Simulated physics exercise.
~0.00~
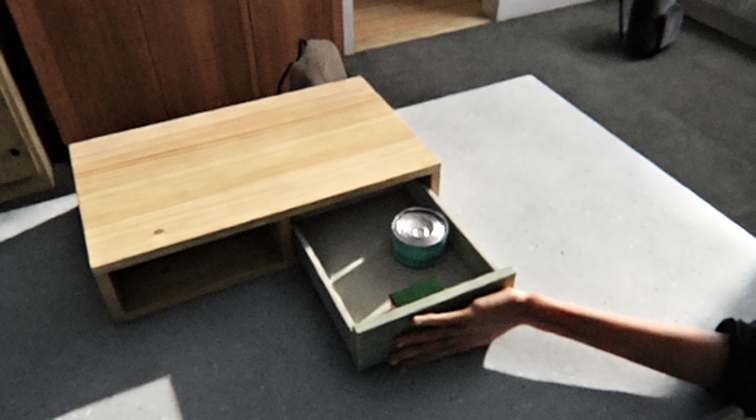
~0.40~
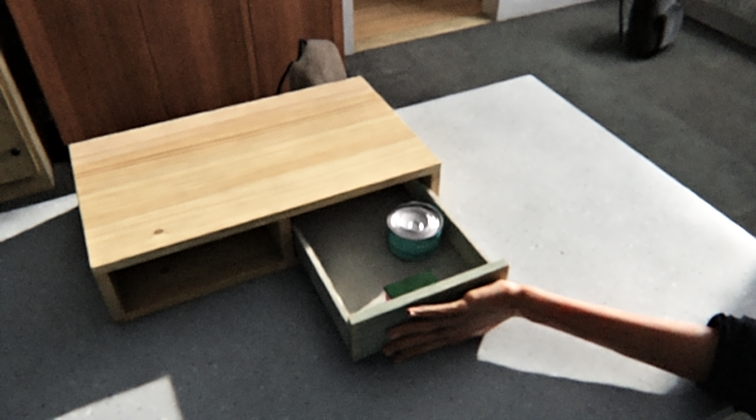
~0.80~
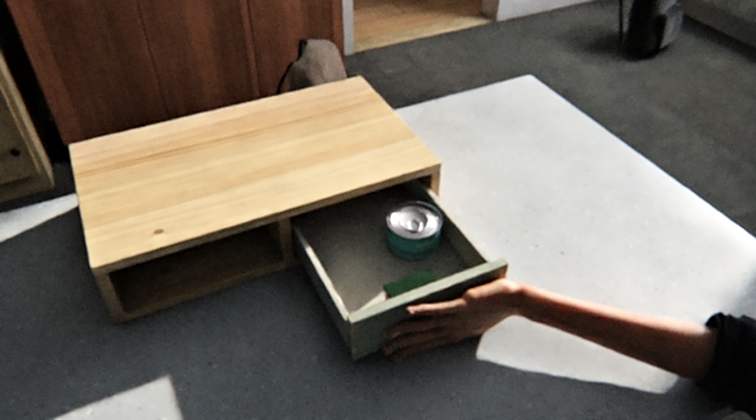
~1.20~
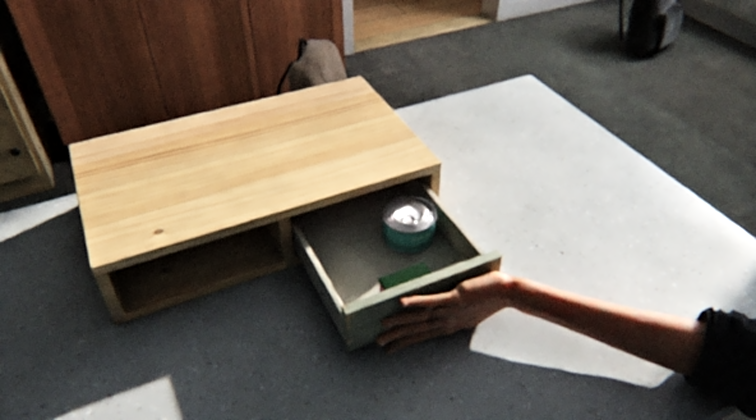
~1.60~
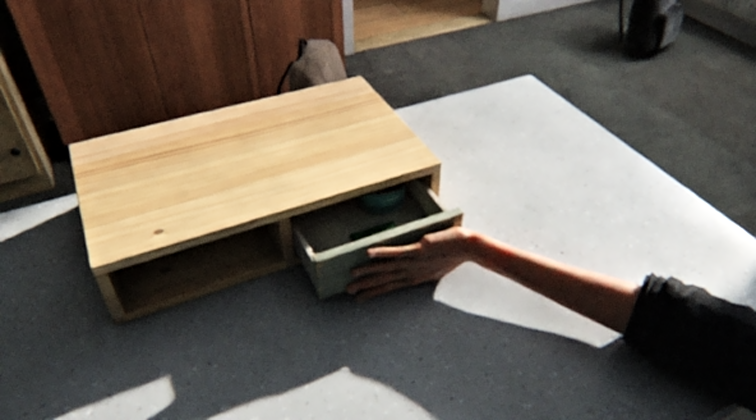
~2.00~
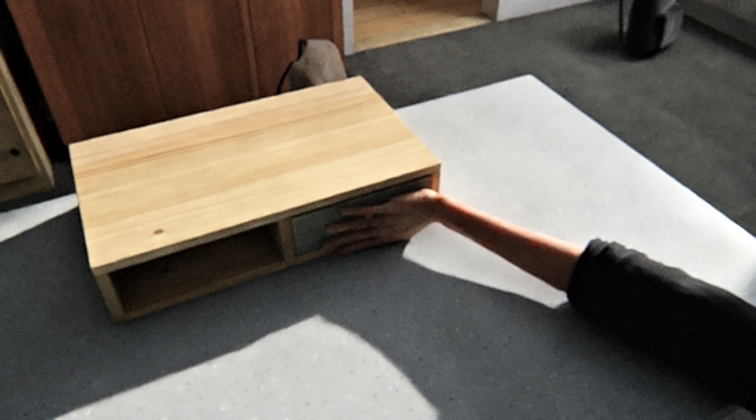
At first, a hand rests against the front of an open drawer on the right side of a low wooden chest, with a turquoise pot with a silvery top and a small block-like item lying inside. The hand eases the drawer slightly inward, up and to the left, then pauses briefly. It nudges the drawer a little further, and its contents travel with it. Next, the hand pushes it about halfway in, so that the pot slips mostly beneath the chest's top. Finally, the drawer shuts flush, hiding both things, while the hand stays on its front and the chest remains in place.
